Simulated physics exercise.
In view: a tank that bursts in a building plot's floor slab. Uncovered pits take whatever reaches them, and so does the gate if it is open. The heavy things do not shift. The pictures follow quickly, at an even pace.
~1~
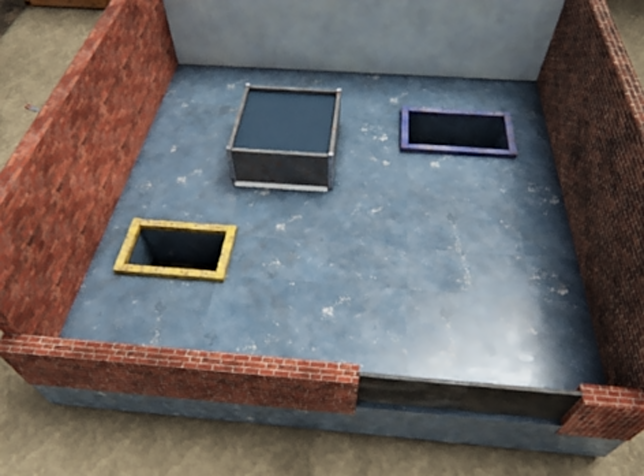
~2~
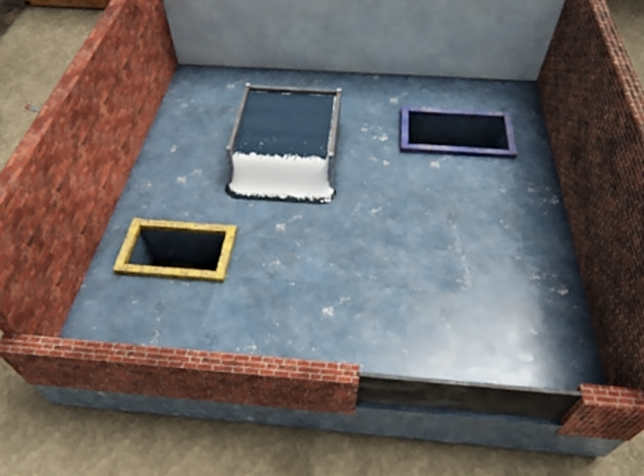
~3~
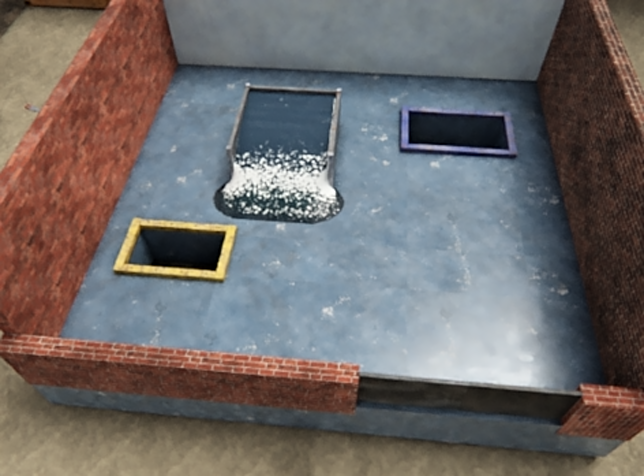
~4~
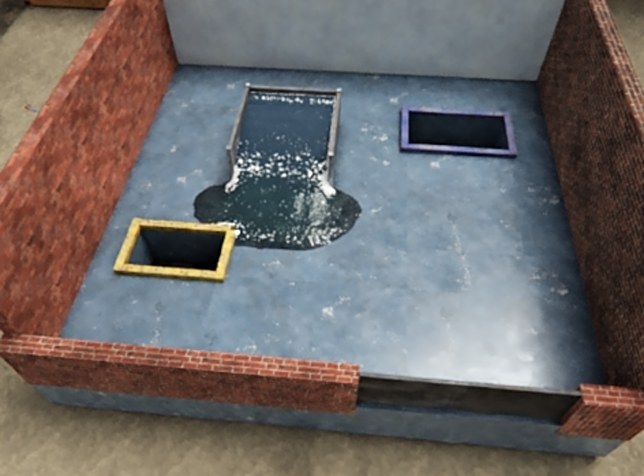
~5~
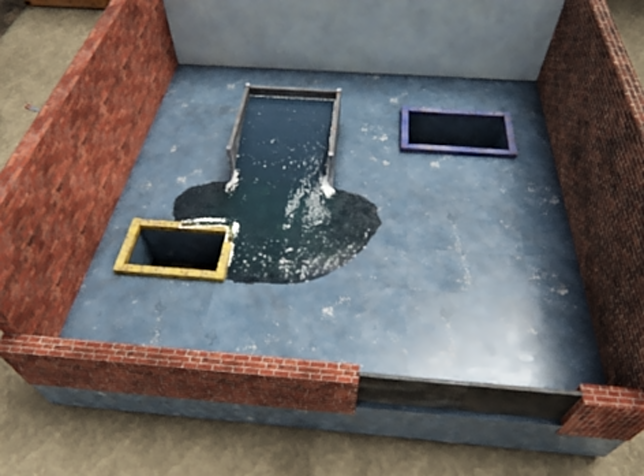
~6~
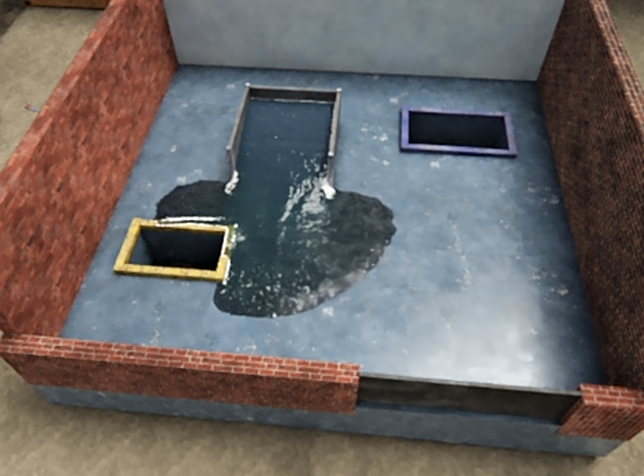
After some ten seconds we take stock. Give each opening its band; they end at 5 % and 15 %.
One by one: The gate takes less than 5 %; the blue pit takes less than 5 %; the yellow pit takes from 5 to 15 %.
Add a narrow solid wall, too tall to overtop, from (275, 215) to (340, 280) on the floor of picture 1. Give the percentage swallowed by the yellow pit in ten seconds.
Parts in a hundred: Yellow 15.
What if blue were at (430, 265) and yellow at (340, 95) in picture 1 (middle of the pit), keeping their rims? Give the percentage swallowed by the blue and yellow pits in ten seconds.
Per cent: Blue 0, yellow 0.
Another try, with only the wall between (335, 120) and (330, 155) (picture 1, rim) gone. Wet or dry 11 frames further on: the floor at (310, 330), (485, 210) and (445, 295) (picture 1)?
As listed: Dry, wet, under water.
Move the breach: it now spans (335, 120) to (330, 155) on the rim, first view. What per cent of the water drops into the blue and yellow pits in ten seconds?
In per cent: Blue 4, yellow 0.
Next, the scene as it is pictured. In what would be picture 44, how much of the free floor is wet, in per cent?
About 70 per cent.
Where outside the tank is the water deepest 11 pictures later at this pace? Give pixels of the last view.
Roughly at (252, 366).
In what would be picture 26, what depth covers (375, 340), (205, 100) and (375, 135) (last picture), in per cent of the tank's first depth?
Roughly 16, 0 and 0 per cent, in turn.
A moment on, water covers 25 % of the floor; the gate 0 %, the blue pit 0 %, the yellow pit 5 %.
Next, water covers 35 % of the floor; the gate 0 %, the blue pit 0 %, the yellow pit 9 %.
Then, water covers 45 % of the floor; the gate 0 %, the blue pit 0 %, the yellow pit 10 %.
Later, water covers 70 % of the floor; the gate 0 %, the blue pit 0 %, the yellow pit 10 %.
In the end, water covers 95 % of the floor; the gate 0 %, the blue pit 0 %, the yellow pit 10 %.
